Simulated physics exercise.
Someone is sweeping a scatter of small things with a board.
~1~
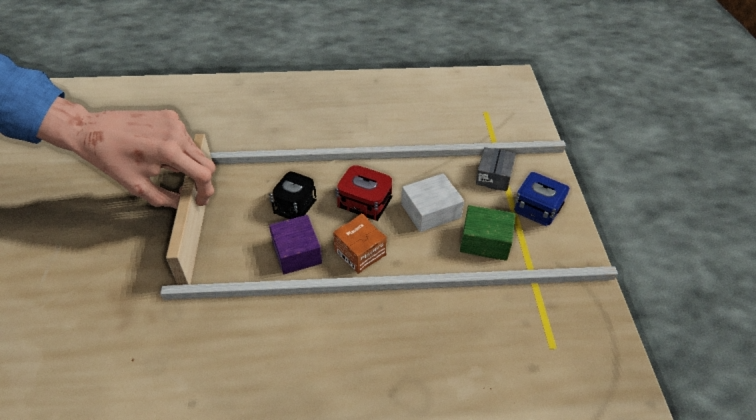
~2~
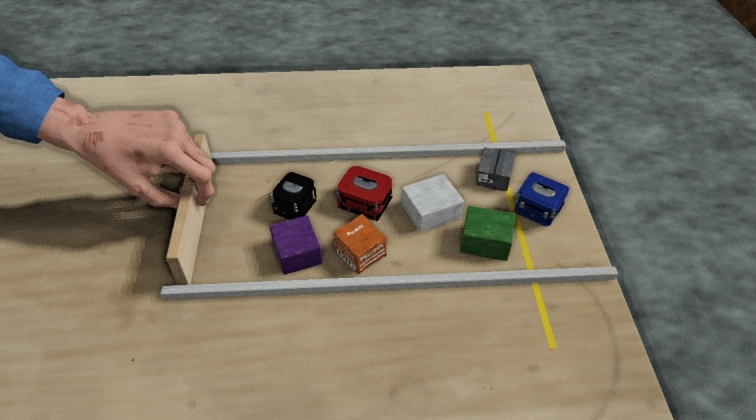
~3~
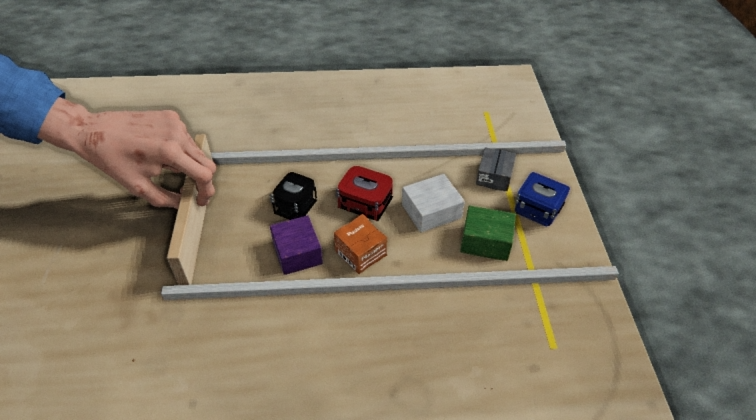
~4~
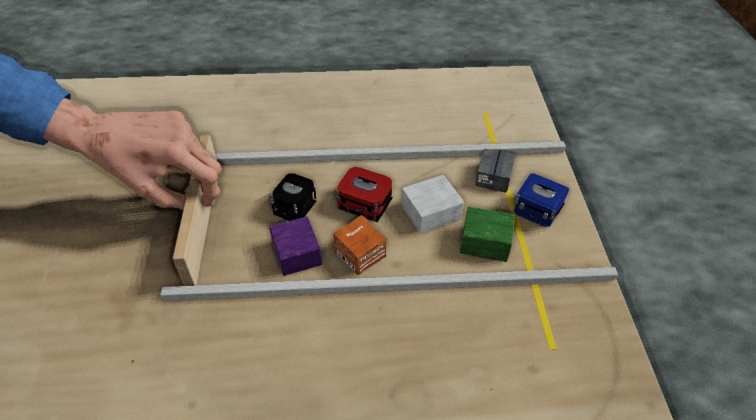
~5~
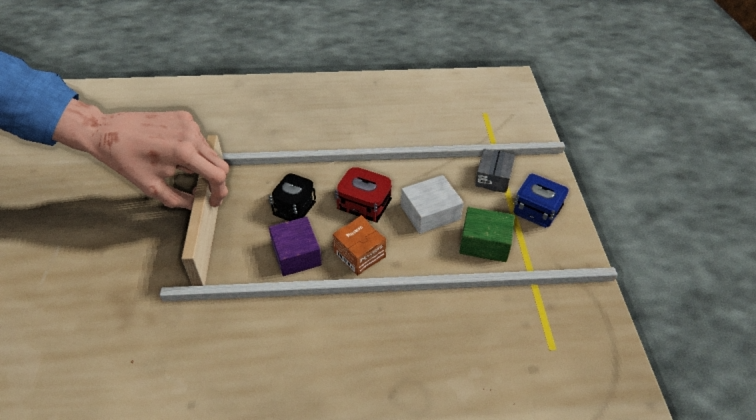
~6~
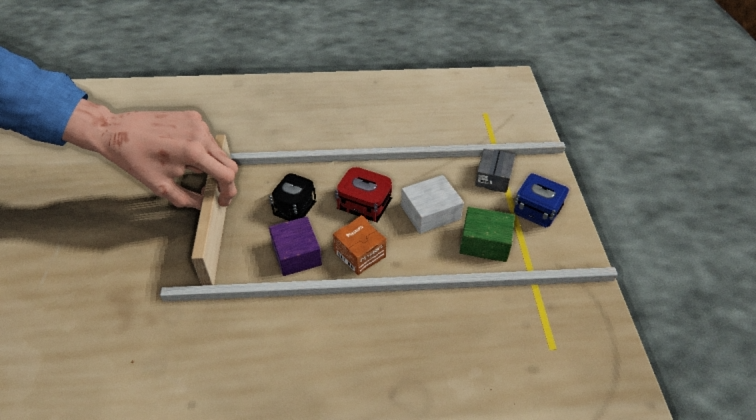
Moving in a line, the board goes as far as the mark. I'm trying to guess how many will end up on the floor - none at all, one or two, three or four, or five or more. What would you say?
I'd say three or four.
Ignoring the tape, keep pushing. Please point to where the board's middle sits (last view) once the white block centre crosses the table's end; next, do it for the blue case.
About (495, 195), and (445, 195) for the other.
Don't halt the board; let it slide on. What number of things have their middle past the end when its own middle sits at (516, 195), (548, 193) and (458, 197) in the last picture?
Per position: 4 / 6 / 1.
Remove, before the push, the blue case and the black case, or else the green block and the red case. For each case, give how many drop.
Fallen: 1, and 1 in the other try.
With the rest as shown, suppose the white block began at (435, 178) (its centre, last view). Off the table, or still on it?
Result: It comes off.
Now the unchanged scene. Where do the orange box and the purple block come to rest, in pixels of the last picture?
The one named first is at (589, 249), the next at (545, 239).
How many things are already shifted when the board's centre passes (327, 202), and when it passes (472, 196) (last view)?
I count 5 first and 8 after.
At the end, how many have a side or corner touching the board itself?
2 in contact.
Soon after, none off yet; blue case at rest near (540, 201); grey box at rest near (495, 170); green block at rest near (487, 234).
After that, none off yet; blue case displaced about its own width near (568, 201); grey box displaced a little near (508, 167); green block displaced about its own width near (530, 236).
In the end, the number that fall off is three or four; gone, white block, green block, grey box and blue case.
